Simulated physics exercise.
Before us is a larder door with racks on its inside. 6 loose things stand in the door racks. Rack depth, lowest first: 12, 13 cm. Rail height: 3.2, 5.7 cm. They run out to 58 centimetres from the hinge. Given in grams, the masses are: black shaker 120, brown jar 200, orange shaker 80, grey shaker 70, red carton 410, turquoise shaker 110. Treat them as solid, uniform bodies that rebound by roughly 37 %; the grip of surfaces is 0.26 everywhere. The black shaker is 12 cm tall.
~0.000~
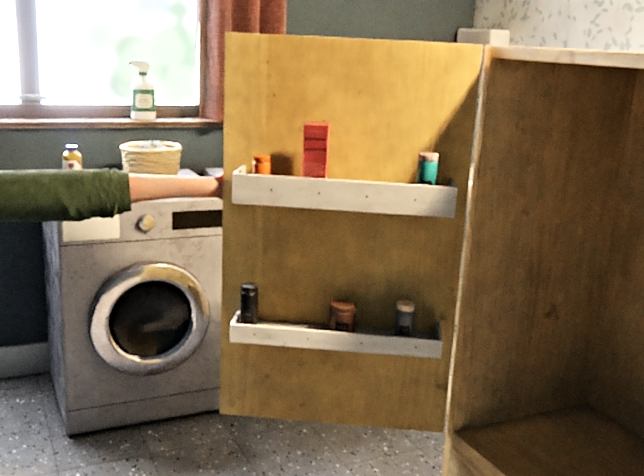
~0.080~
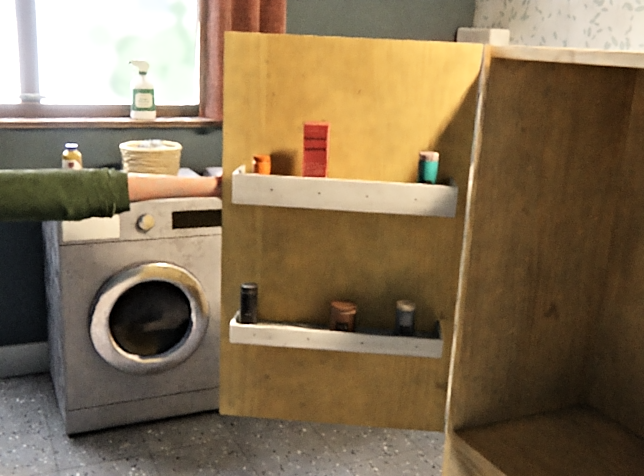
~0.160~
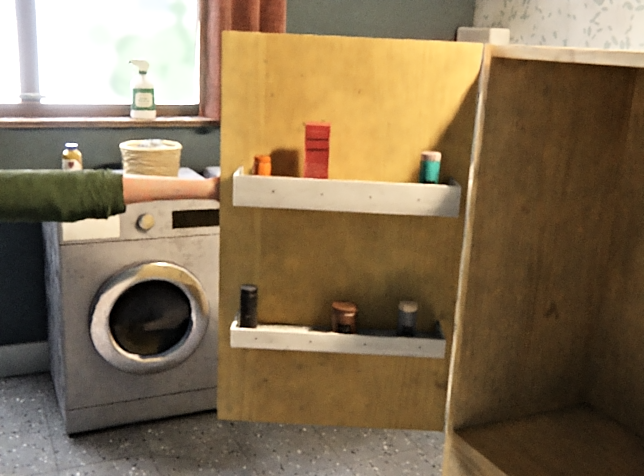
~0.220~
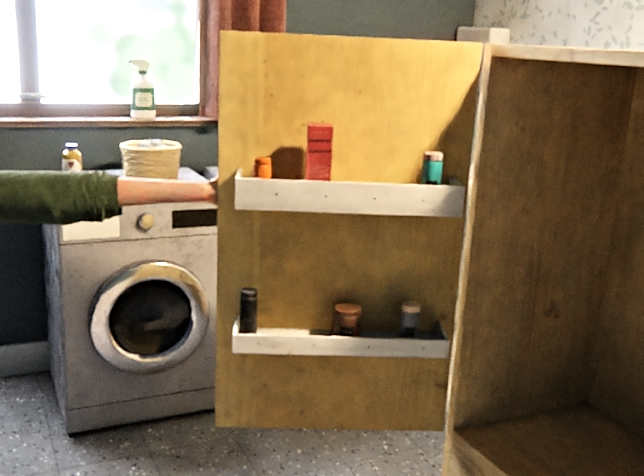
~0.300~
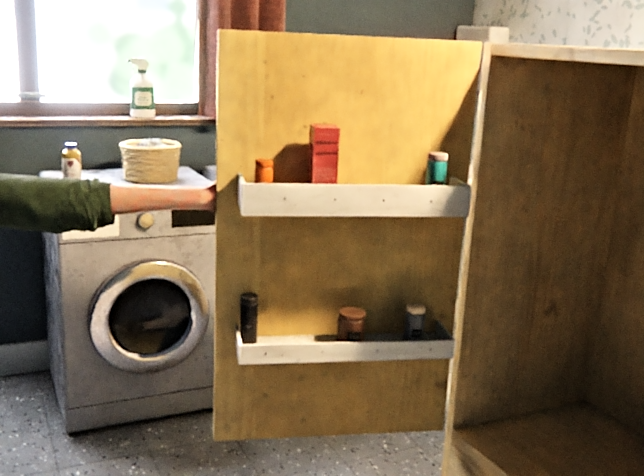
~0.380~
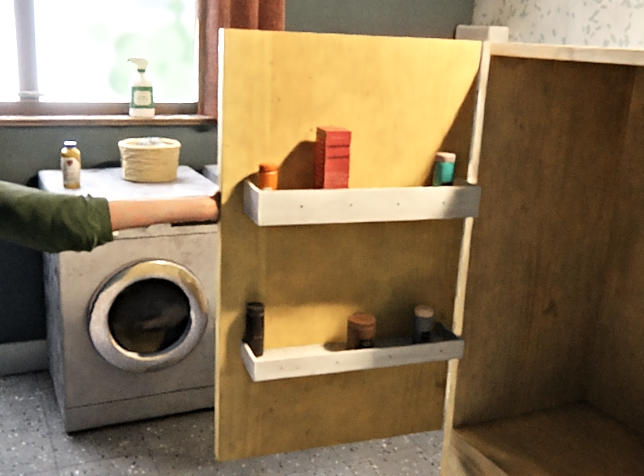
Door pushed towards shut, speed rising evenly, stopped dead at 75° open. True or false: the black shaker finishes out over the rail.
True.
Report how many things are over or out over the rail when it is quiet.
Count: 1.
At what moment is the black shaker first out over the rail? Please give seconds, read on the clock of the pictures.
Somewhere about 0.7 s.
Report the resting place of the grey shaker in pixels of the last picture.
It settles somewhere near (451, 333).
Around 0.58 s, door at 75°; black shaker at 20° to upright near (324, 373); red carton at 7° to upright; orange shaker shifted 4 cm.
Around 0.98 s, door at 75°; black shaker now out over the rail; orange shaker shifted 5 cm; turquoise shaker shifted 3 cm.
Finally (1.4 s), out over the rail, black shaker; not toppled but over 5 cm from the start, orange shaker; the other 4 still in place (within 5 cm).
